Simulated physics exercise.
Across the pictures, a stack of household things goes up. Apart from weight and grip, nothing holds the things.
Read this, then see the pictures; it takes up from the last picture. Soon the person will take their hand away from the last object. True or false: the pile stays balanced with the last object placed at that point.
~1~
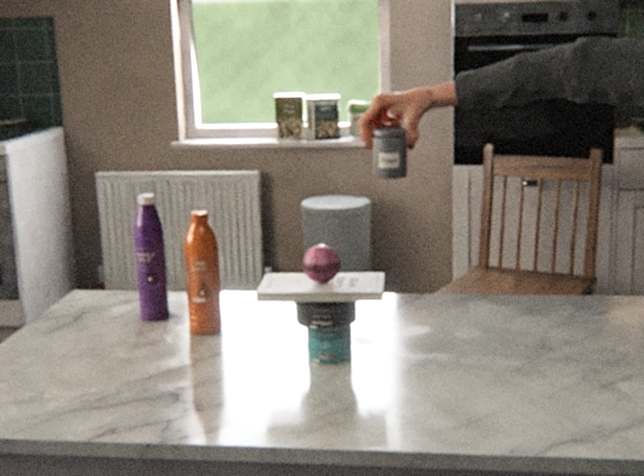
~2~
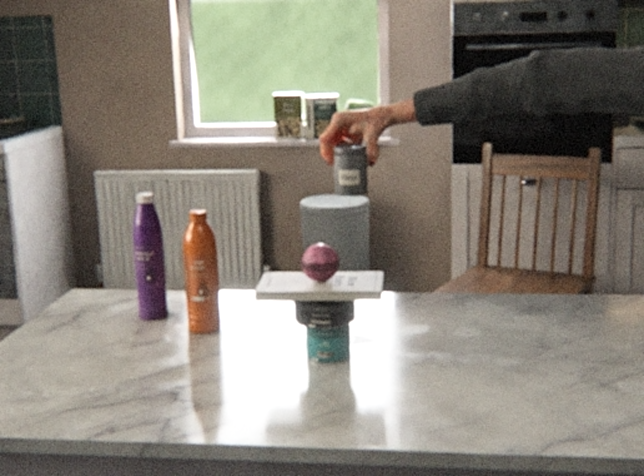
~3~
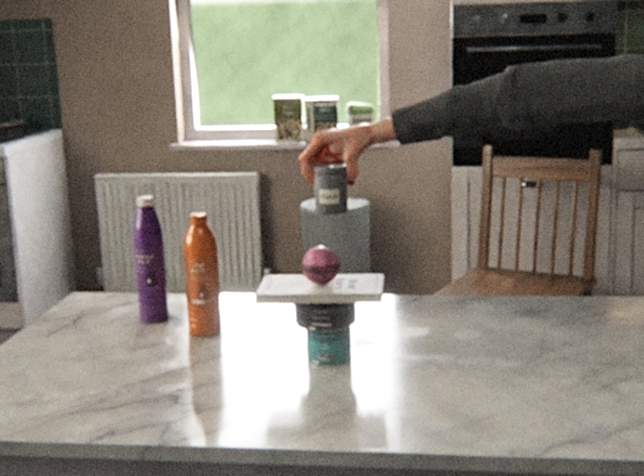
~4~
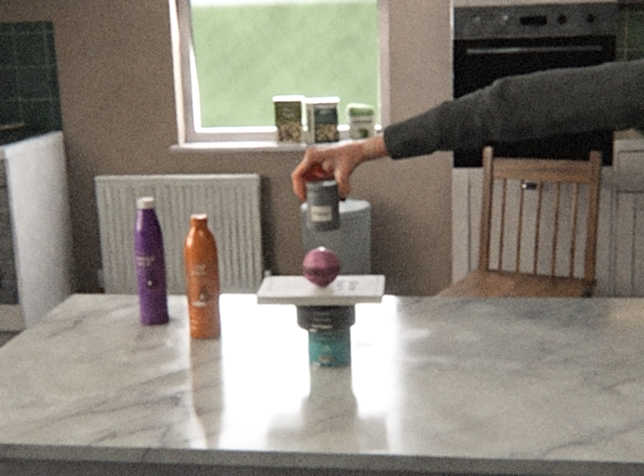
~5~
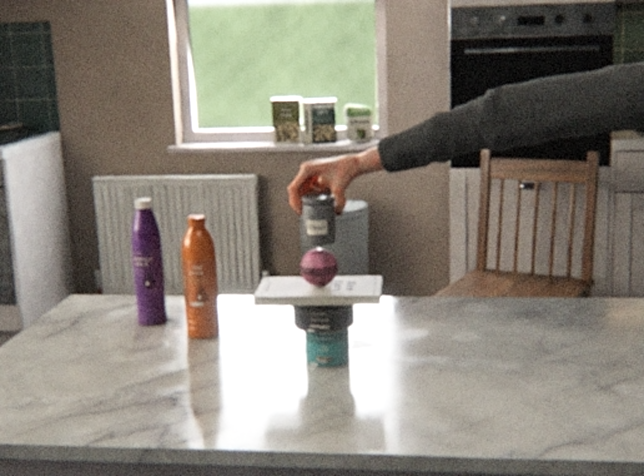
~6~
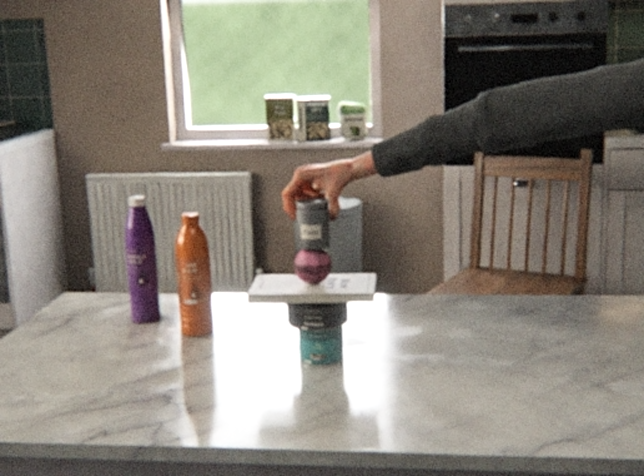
False.
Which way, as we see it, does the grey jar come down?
It shifts to the viewer's right.
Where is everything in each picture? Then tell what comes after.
The first frame shows on its way; grey jar (390, 153); pink ball (322, 264).
The second frame shows on its way; grey jar (351, 170); turquoise tin (328, 339).
The third frame shows on its way; grey jar (331, 189); purple bottle (150, 259).
The fourth frame shows on its way; grey jar (323, 206); pink ball (321, 267).
The fifth frame shows on its way; grey jar (319, 219); turquoise tin (327, 343).
The sixth frame shows set down, still held; grey jar (313, 224); purple bottle (142, 259).
Then, 0.60 s after the last picture, grey jar now fallen.
Then, 0.80 s after the last picture, things are still on the move.
At rest, fallen, grey jar; the other 6 in place. Seen from the same camera at the end, grey jar near (467, 348). The pile loses its balance.
